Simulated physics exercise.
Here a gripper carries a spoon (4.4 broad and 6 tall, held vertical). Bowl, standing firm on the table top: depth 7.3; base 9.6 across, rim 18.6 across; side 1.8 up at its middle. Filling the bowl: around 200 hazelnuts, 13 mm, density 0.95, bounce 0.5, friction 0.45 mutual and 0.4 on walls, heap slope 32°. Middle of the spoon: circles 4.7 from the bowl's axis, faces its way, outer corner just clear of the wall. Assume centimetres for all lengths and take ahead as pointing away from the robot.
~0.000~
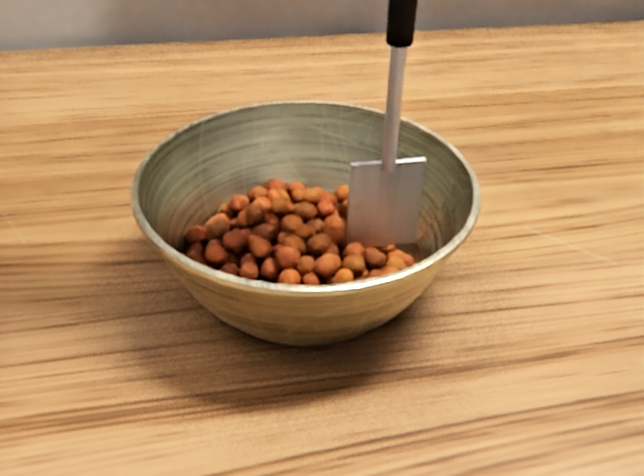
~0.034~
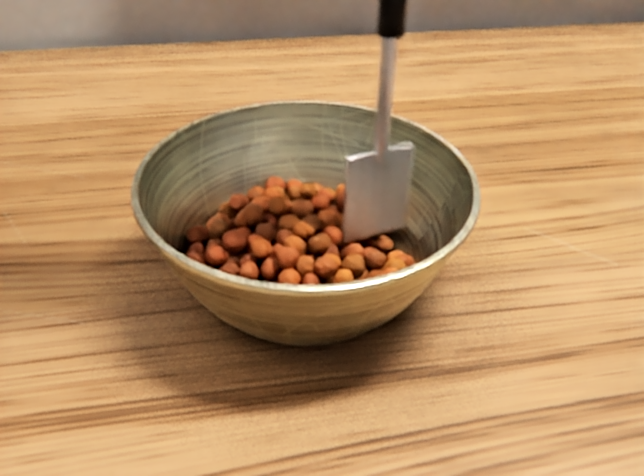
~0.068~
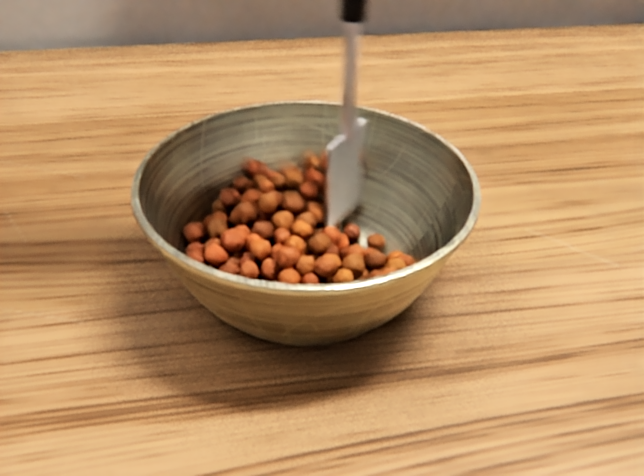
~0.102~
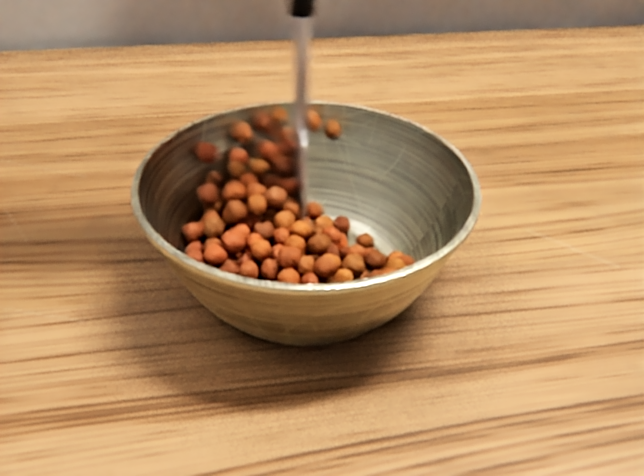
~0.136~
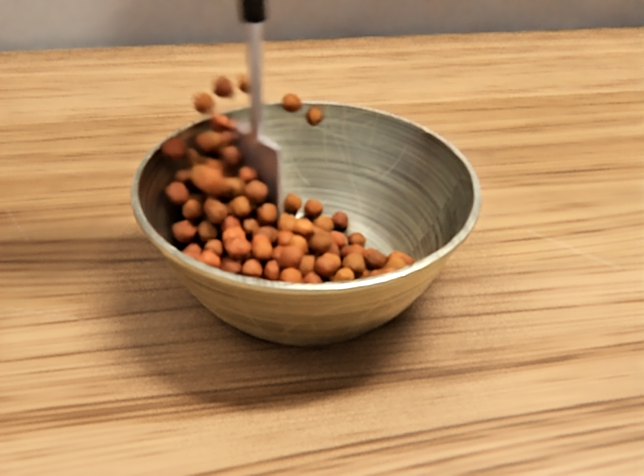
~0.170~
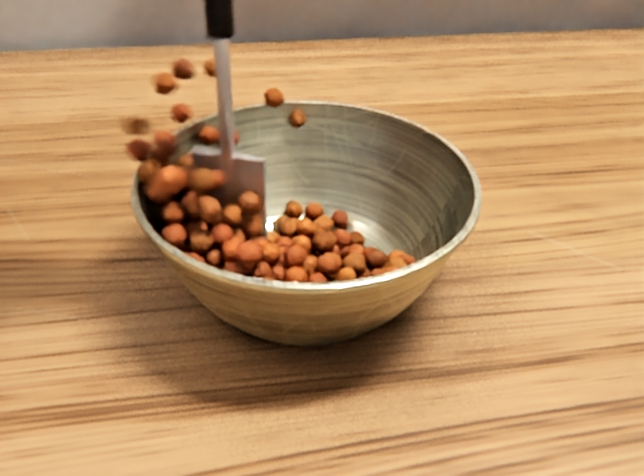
A bowl of hazelnuts sits on a table as a spatula sweeps left, flinging some upward.
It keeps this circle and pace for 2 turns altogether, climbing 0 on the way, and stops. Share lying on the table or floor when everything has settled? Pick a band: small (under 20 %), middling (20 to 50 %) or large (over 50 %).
Middling.
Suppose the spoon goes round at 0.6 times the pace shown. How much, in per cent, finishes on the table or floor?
Some 10 in a hundred.
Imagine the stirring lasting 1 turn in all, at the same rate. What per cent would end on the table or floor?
It would be around 25 per cent.
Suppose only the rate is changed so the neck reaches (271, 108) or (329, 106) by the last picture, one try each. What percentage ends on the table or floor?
Roughly 15 per cent on the first try and 5 per cent on the second.
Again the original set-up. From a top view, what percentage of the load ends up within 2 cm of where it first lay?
I'd say something near 5 percent.
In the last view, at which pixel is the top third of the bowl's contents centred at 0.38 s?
About (399, 170).
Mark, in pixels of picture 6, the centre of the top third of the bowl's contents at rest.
The centre is near pixel (345, 205).
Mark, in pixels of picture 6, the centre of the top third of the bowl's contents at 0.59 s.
(242, 276).
By 0.38 s, 14° round, highest piece 11 above the table; 162 in the bowl, 15 on the table or floor, 27 in flight or on the tool.
By 0.59 s, 231° round, highest piece 12 above the table; 140 in the bowl, 54 on the table or floor, 10 in flight or on the tool.
By 0.89 s, 0° round, highest piece 6 above the table; 126 in the bowl, 77 on the table or floor, 1 in flight or on the tool.
By 1.59 s, 0° round, highest piece 5 above the table; 126 in the bowl, 78 on the table or floor.
Final count, 126 in the bowl, 78 on the table or floor. That is 38 % on the table or floor.
